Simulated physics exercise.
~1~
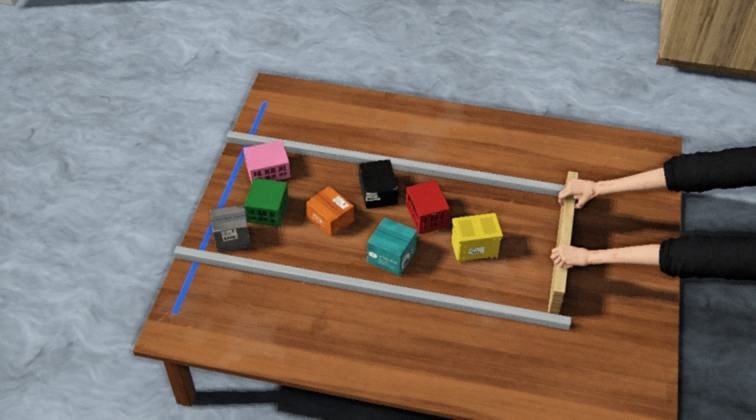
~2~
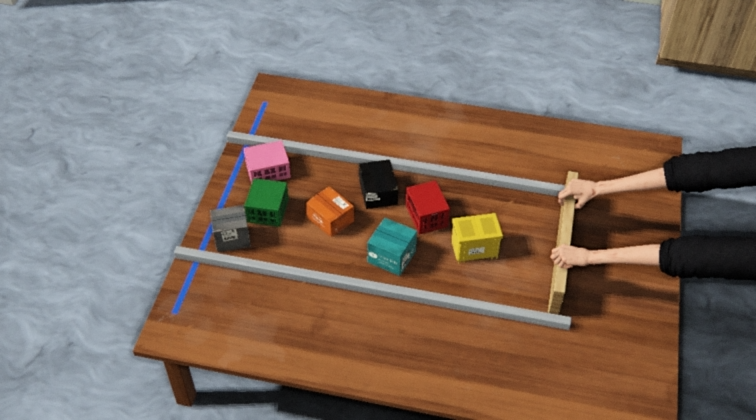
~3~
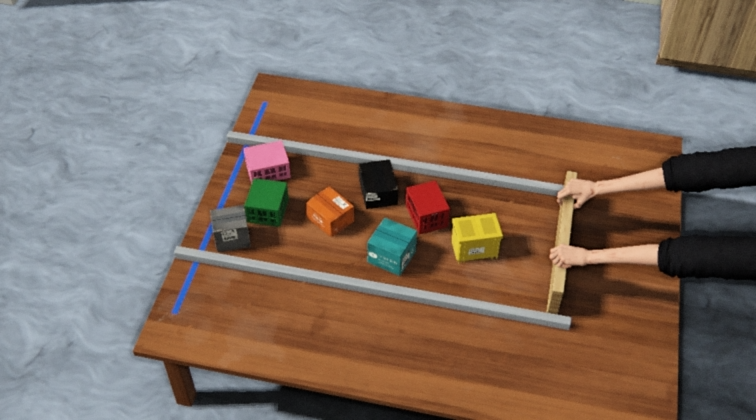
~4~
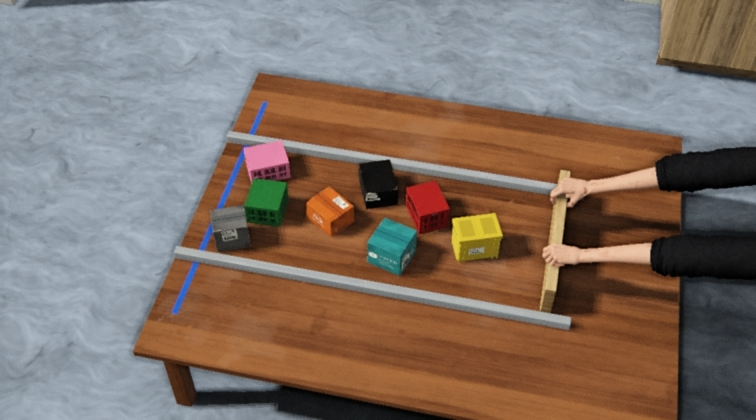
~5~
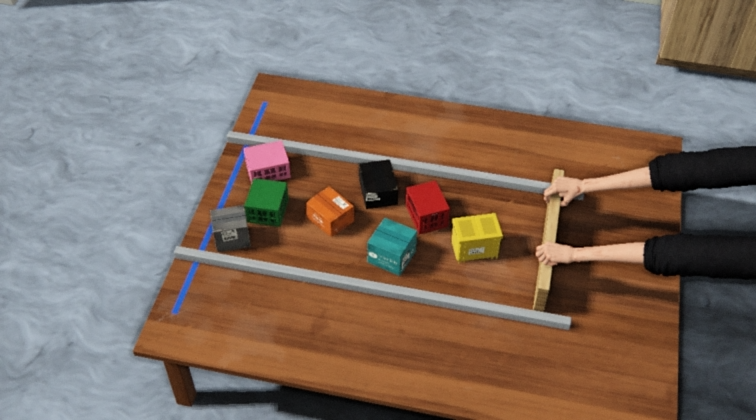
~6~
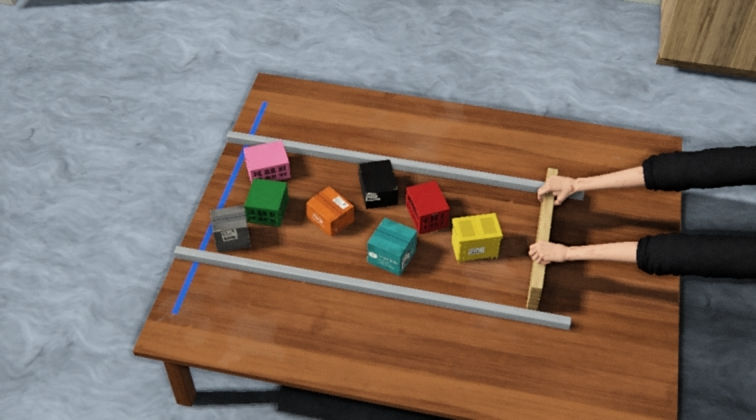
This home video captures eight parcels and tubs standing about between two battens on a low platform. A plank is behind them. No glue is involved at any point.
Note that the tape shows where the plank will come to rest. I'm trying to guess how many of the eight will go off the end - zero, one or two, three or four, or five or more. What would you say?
At least five drop.
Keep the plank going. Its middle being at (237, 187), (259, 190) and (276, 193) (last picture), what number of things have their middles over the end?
By position: 5 / 3 / 2.
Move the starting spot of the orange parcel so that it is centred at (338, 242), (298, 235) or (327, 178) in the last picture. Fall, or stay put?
In order of the places given, the orange parcel is gone, then is gone, then is gone.
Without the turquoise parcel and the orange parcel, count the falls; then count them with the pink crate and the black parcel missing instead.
You'd count 3 the first time and 3 the second time.
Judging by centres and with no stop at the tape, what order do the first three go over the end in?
Listed earliest first: Green crate, pink crate, orange parcel.
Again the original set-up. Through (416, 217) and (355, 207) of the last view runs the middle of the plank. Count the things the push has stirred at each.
It comes to 4 for the first spot, 6 for the other.
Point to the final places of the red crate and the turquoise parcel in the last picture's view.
Around (218, 164) and around (194, 211).
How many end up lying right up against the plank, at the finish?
It adds up to 3.
Soon after, none off yet; grey parcel at rest near (230, 229); pink crate at rest near (267, 163); green crate at rest near (267, 202).
At rest, the number that fall off is five or more; fallen, black parcel, orange parcel, green crate, pink crate and grey parcel.
